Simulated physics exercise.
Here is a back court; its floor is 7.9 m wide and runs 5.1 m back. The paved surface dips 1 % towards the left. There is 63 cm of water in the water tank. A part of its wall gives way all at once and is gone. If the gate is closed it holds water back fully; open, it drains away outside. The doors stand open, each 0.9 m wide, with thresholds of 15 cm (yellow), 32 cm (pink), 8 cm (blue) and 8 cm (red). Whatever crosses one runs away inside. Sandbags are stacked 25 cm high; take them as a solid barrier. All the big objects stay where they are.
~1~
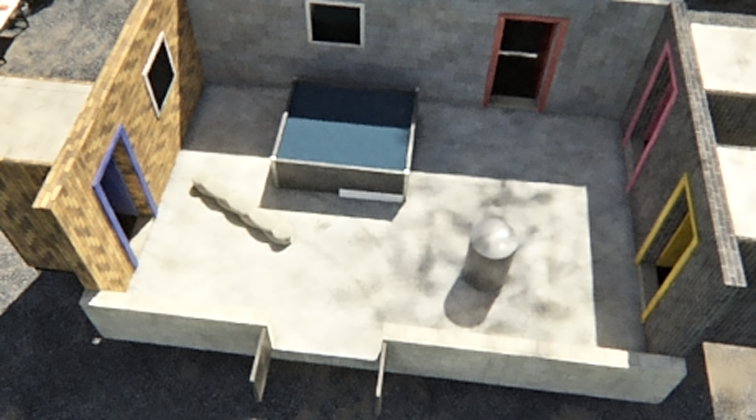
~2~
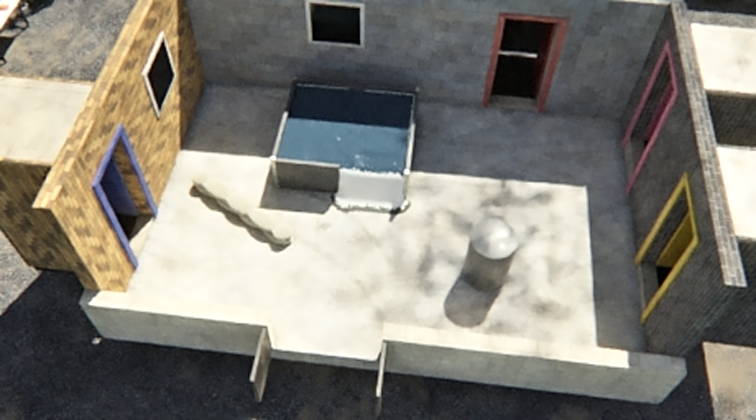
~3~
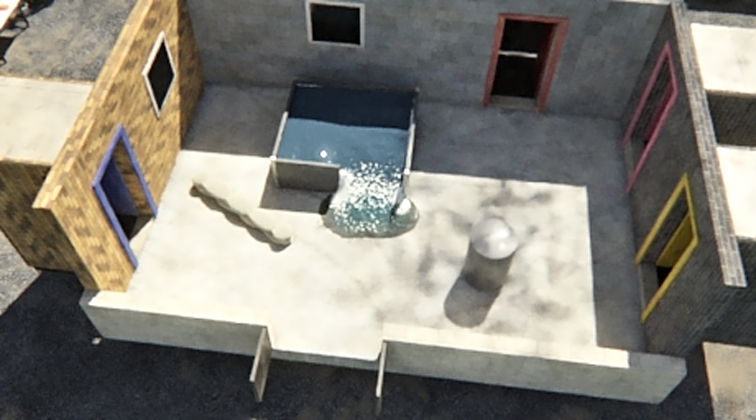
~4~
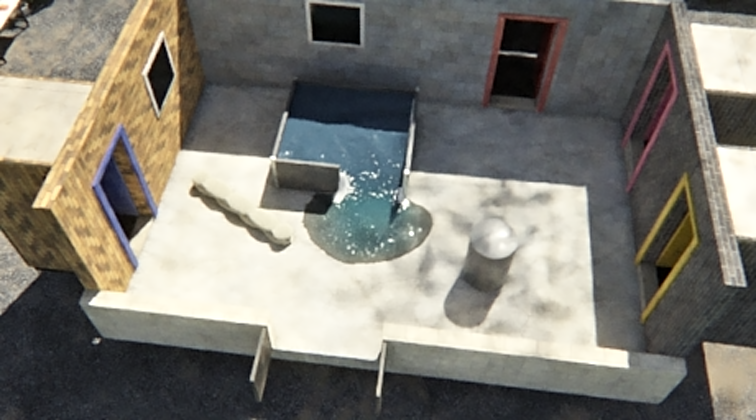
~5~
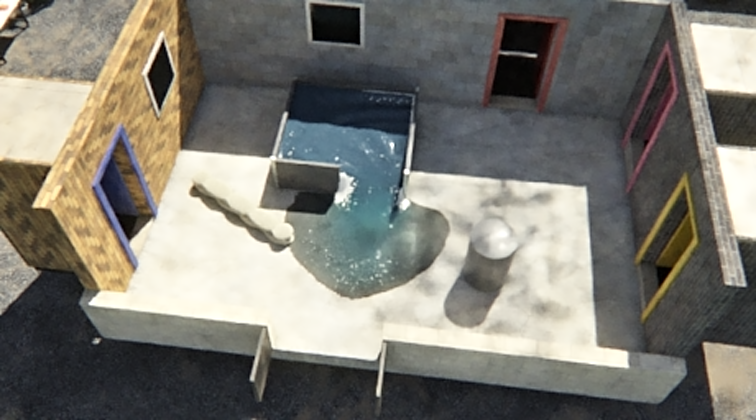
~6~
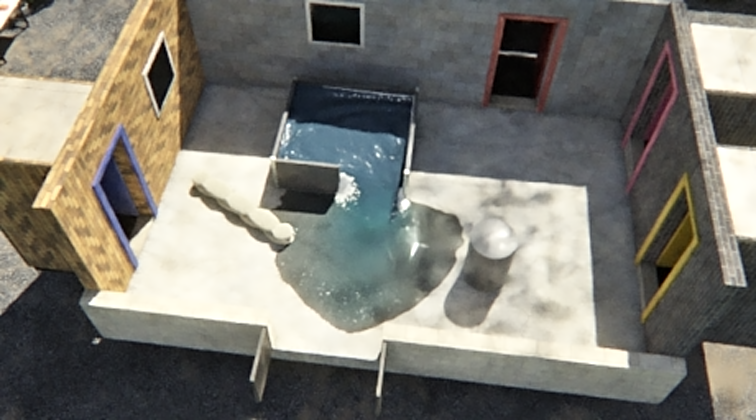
In this clip, part of the front wall of a water tank in a sunlit walled courtyard gives way, and water pours out and spreads forward across the pale floor, reaching a wavy sandbag barrier on the left.
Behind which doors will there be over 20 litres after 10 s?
The water let in: At the yellow door it keeps below the limit; at the pink door it keeps below the limit; at the blue door it does not reach the limit; at the red door it does not reach the limit.
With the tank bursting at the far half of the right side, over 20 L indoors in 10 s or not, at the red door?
Then: Red over.
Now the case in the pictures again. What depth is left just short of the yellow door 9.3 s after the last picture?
Roughly 4.0 cm deep.
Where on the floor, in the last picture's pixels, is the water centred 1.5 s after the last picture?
Around (364, 199).
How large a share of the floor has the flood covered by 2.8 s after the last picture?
Some 40 per cent of it.
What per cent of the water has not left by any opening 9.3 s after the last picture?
Roughly 62 in a hundred.
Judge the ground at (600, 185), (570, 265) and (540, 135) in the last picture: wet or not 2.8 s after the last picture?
In that order: Dry, flooded, still dry.
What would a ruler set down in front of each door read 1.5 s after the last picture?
In cm: Yellow 0, pink 0, blue 0, red 0.
Then, 0.7 s after the last picture water covers 25 % of the floor and is deepest (34 cm) near (375, 206); yellow door not reached, pink door not reached, blue door not reached, red door not reached.
Then, 1.5 s after the last picture water covers 30 % of the floor and is deepest (30 cm) near (464, 354); yellow door not reached, pink door not reached, blue door not reached, red door not reached.
Then, 2.8 s after the last picture water covers 40 % of the floor and is deepest (18 cm) near (639, 374); yellow door 12 cm at the sill, 0 L in, pink door not reached, blue door 6 cm at the sill, 0 L in, red door not reached.
Then, 5.3 s after the last picture water covers 65 % of the floor and is deepest (12 cm) near (365, 205); yellow door 7 cm at the sill, 0 L in, pink door 3 cm at the sill, 0 L in, blue door 5 cm at the sill, 0 L in, red door not reached.
Then, 9.3 s after the last picture water covers 90 % of the floor and is deepest (8 cm) near (420, 102); yellow door 4 cm at the sill, 0 L in, pink door 3 cm at the sill, 0 L in, blue door 5 cm at the sill, 0 L in, red door 5 cm at the sill, 0 L in.
